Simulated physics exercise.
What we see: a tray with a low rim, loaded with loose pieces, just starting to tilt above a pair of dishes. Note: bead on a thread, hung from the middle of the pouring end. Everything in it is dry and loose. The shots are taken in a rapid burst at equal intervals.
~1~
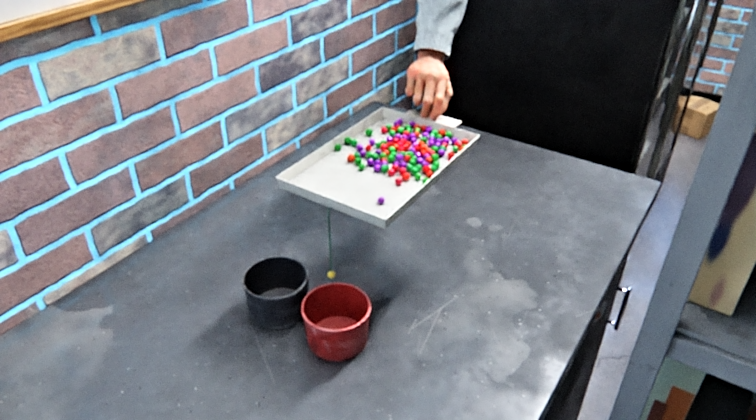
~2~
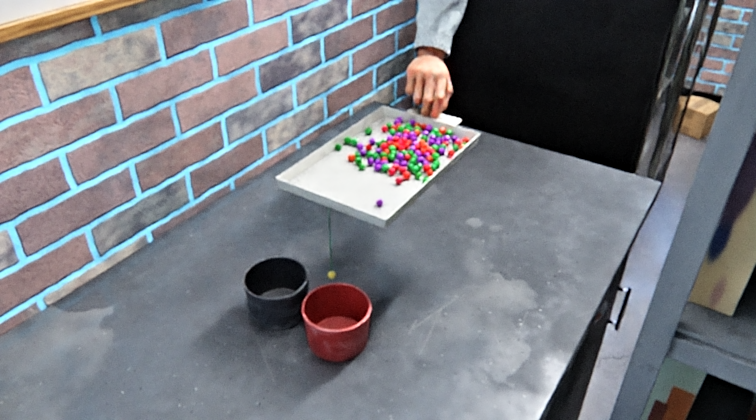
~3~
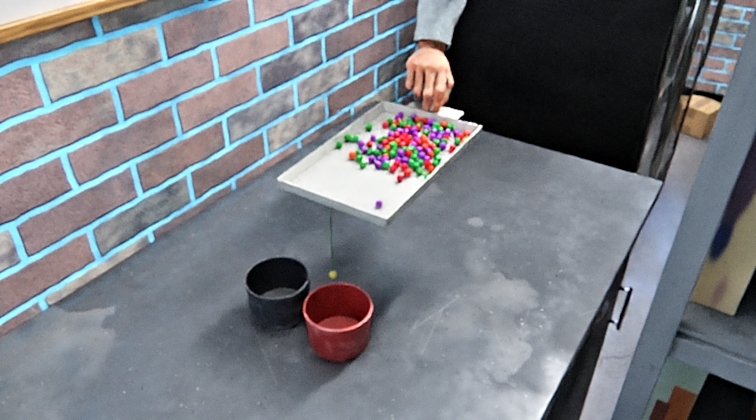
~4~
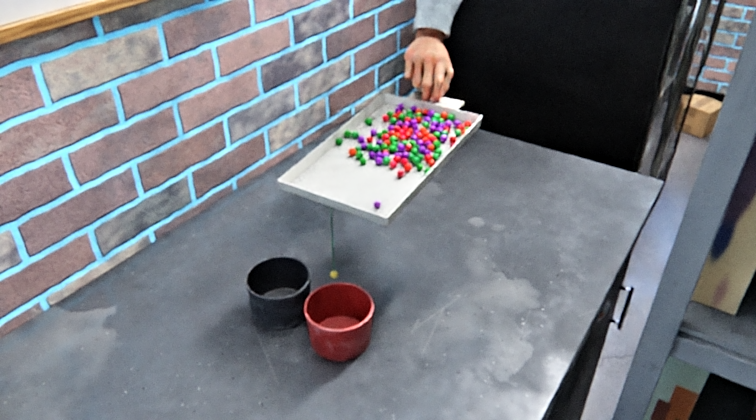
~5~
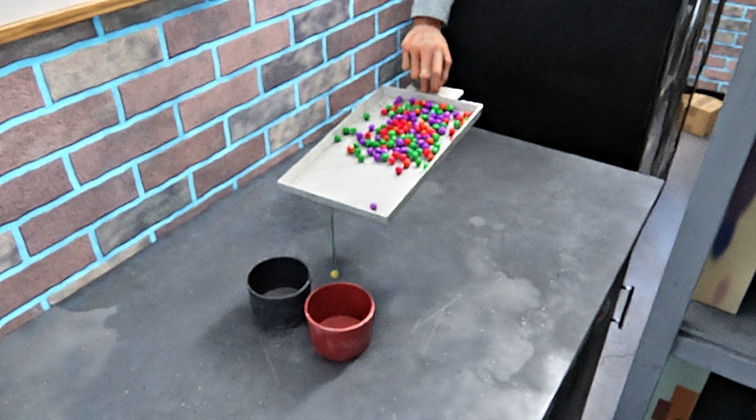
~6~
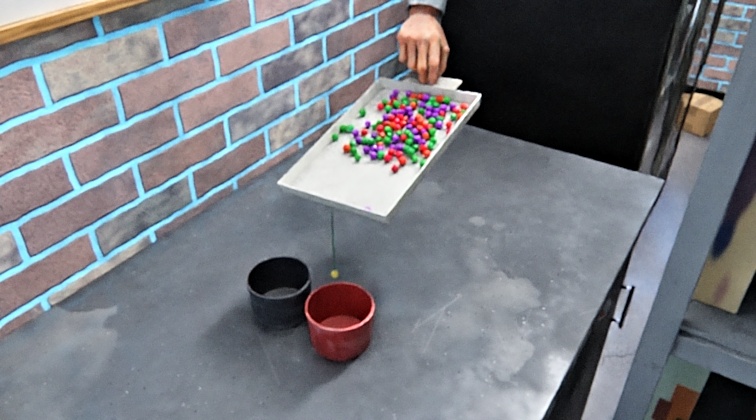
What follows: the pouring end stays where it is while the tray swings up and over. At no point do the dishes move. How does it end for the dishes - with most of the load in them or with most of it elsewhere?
Most of the load lands in the dishes.
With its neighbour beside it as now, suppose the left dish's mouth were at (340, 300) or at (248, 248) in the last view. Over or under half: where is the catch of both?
Placing 1: A minority of it. Placing 2: A majority of it.
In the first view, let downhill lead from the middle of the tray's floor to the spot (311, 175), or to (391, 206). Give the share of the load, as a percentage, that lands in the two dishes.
The first comes to 60 %, while the second comes to 20 %.
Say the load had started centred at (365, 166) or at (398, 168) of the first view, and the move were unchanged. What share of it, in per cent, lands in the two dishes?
Around 90 then around 90 per cent.
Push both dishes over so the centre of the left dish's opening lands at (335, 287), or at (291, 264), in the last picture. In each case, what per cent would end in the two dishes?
About 10% on the first try and 60% on the second.
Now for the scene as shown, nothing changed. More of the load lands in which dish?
Observation: The greater share ends in the dish at the left.
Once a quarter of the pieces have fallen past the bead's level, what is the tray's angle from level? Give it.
It has tipped about 85 degrees.
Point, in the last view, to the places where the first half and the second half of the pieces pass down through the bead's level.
(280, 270), then (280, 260).
Soon after the last picture, tray tipped steeply; most on the tray; a stray few in the right dish; a small part in the left dish; a stray few outside both; a small part in the air.
A little later, tray tipped right over; about half on the tray; a stray few in the right dish; about a quarter in the left dish; a small part outside both; about a quarter in the air.
Later still, tray tipped past a quarter turn; a small part in the right dish; most in the left dish; a small part outside both.
By the end, tray tipped past a quarter turn; a small part in the right dish; most in the left dish; a small part outside both.
